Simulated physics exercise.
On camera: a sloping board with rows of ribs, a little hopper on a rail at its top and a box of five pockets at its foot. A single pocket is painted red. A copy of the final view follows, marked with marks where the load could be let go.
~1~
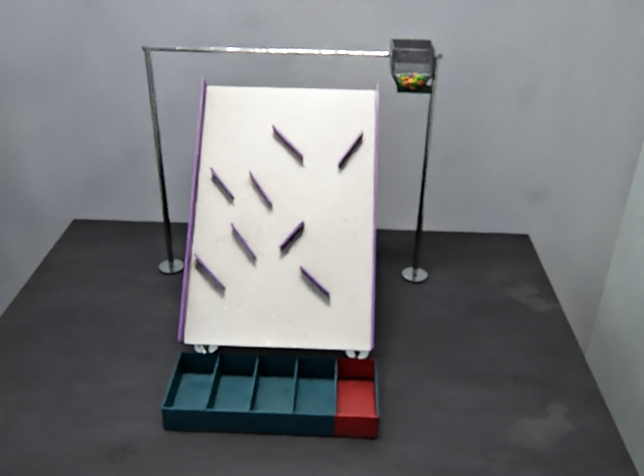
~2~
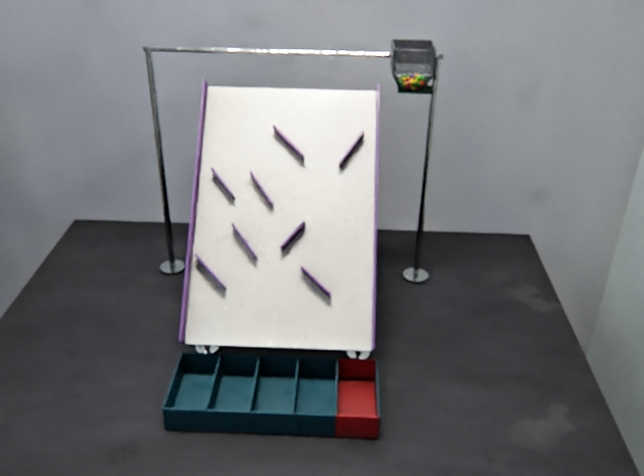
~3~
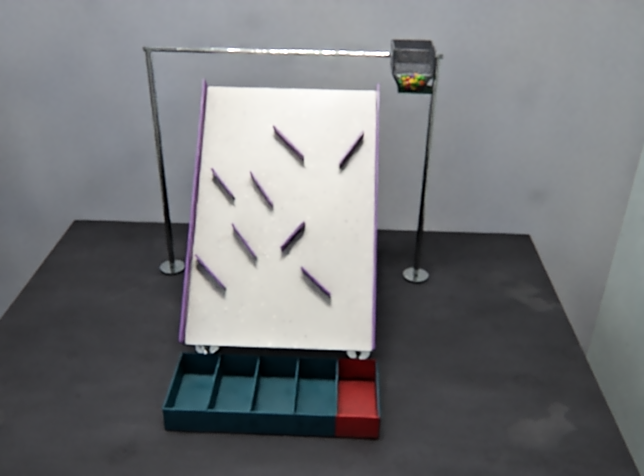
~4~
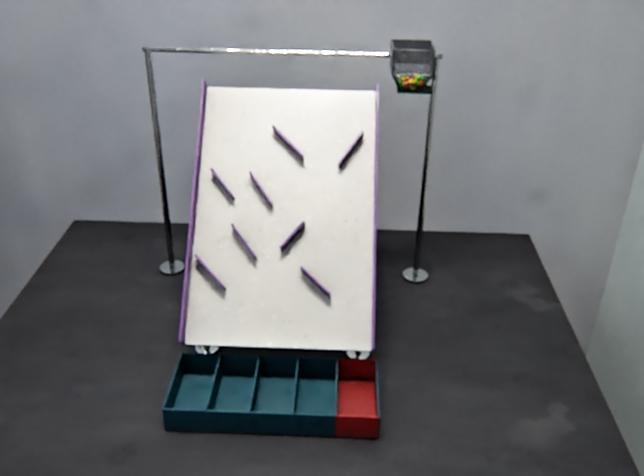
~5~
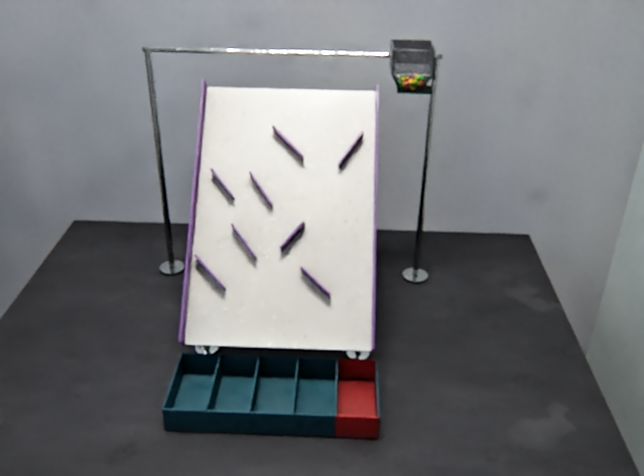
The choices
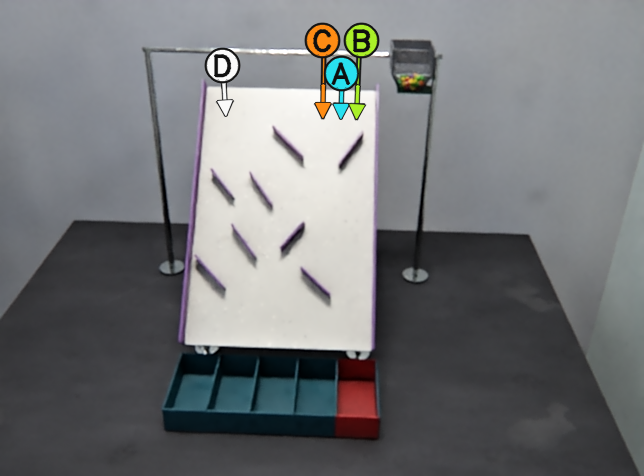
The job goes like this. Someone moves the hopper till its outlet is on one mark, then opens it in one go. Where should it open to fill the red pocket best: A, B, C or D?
C beats the others.
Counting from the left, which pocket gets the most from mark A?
The fifth.
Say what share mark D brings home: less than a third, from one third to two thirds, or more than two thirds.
Mark D gives less than a third.
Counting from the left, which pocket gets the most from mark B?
The fifth from the left.
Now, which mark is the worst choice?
Mark D.
On the marked copy, mark A meets the board at (340, 113); mark B meets the board at (356, 113); mark C meets the board at (322, 112); mark D meets the board at (225, 110).
Choosing A, about half in the red pocket, about a third in other pockets, a small part outside the box.
Choosing B, about a third in the red pocket, about a third in other pockets, about a quarter outside the box.
Choosing C, most in the red pocket, a small part in other pockets, a small part outside the box.
Choosing D, a stray few in the red pocket, most in other pockets, about a quarter outside the box.
